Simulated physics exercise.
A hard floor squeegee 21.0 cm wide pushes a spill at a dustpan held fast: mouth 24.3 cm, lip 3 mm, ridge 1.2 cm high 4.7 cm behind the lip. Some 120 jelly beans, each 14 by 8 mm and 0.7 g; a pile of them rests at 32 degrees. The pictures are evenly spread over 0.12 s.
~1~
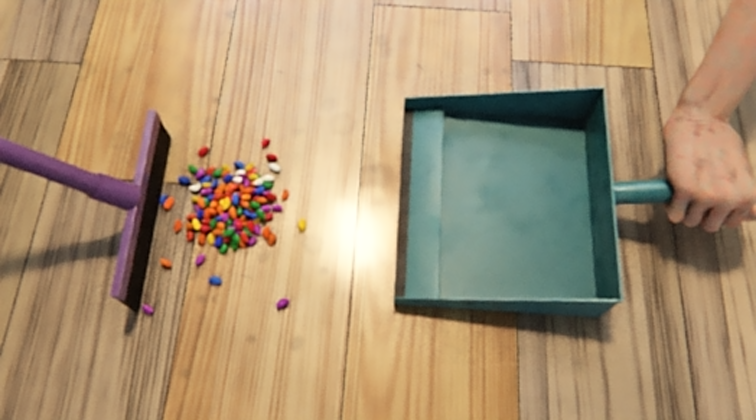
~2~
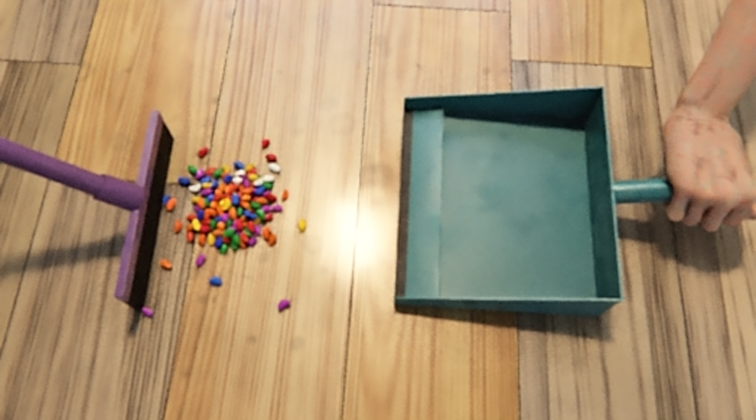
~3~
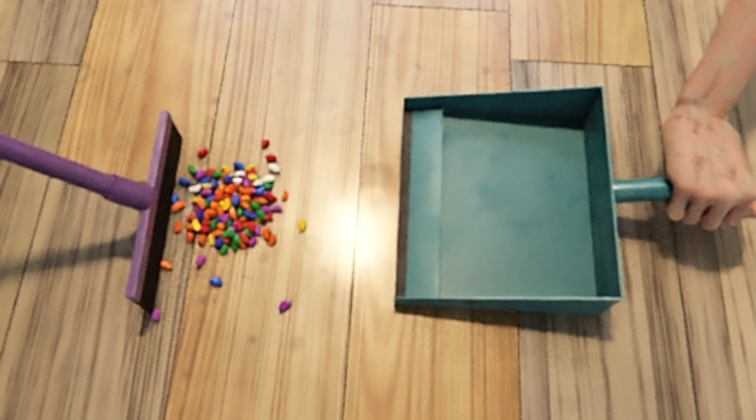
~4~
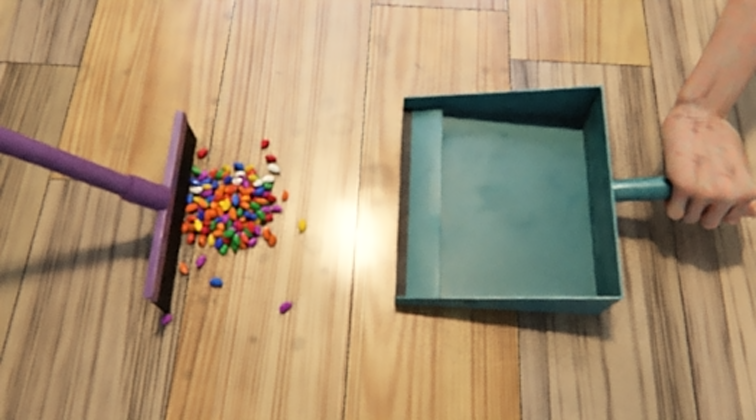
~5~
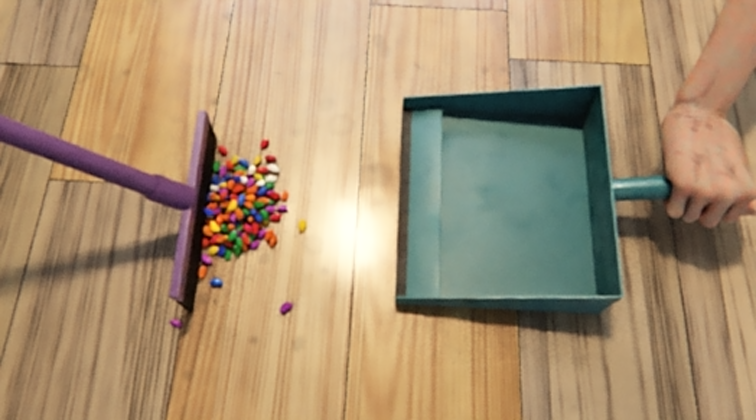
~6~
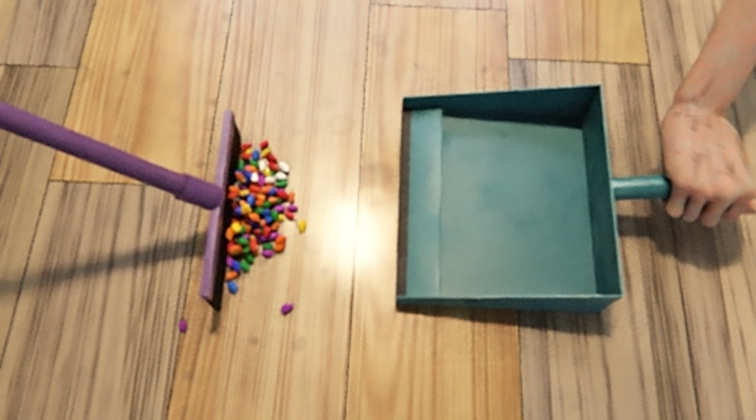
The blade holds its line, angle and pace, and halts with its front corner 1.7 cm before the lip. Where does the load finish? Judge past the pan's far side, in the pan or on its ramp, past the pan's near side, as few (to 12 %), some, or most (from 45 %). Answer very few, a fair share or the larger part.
Far side: Very few, pan: The larger part, near side: Very few.
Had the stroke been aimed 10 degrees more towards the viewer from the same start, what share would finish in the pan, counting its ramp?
In that case some 60 per cent.
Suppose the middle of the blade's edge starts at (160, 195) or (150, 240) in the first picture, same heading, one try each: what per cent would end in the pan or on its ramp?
Some 60 and 60 per cent.
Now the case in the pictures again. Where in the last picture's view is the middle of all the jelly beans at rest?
At about (422, 213).
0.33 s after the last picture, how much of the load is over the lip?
Near 70 per cent so far.
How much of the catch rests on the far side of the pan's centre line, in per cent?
Roughly 40 per cent.
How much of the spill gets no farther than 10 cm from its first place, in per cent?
About 0 per cent.
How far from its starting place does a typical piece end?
Some 24 cm.
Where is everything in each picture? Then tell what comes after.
In the first picture, blade from (119, 295) to (155, 118), moved 0.0 cm, 0 of the pieces shifted so far; middle of the pieces at (235, 204); pan at (512, 207).
In the second picture, blade from (123, 296) to (158, 119), moved 0.3 cm, 0 of the pieces shifted so far; middle of the pieces at (235, 205).
In the third picture, blade from (134, 296) to (167, 119), moved 1.4 cm, 3 of the pieces shifted so far; middle of the pieces at (235, 205).
In the fourth picture, blade from (152, 296) to (182, 119), moved 3.1 cm, 7 of the pieces shifted so far; middle of the pieces at (235, 206).
In the fifth picture, blade from (177, 296) to (204, 119), moved 5.6 cm, 108 of the pieces shifted so far; middle of the pieces at (242, 205).
In the sixth picture, blade from (207, 295) to (230, 118), moved 8.5 cm, 121 of the pieces shifted so far; middle of the pieces at (258, 208); pan at (511, 205).
Then, 0.08 s after the last picture, middle of the blade 9 cm from the lip; 0 % over the lip, far side 0 %, near side 5 %.
Then, 0.14 s after the last picture, middle of the blade 3 cm from the lip; 30 % over the lip, far side 0 %, near side 5 %.
Then, 0.33 s after the last picture, middle of the blade 2 cm from the lip; 70 % over the lip, far side 0 %, near side 5 %.
In the end, far side 0 %, pan 65 %, near side 5 %, in front of the lip or behind the blade 25 %.
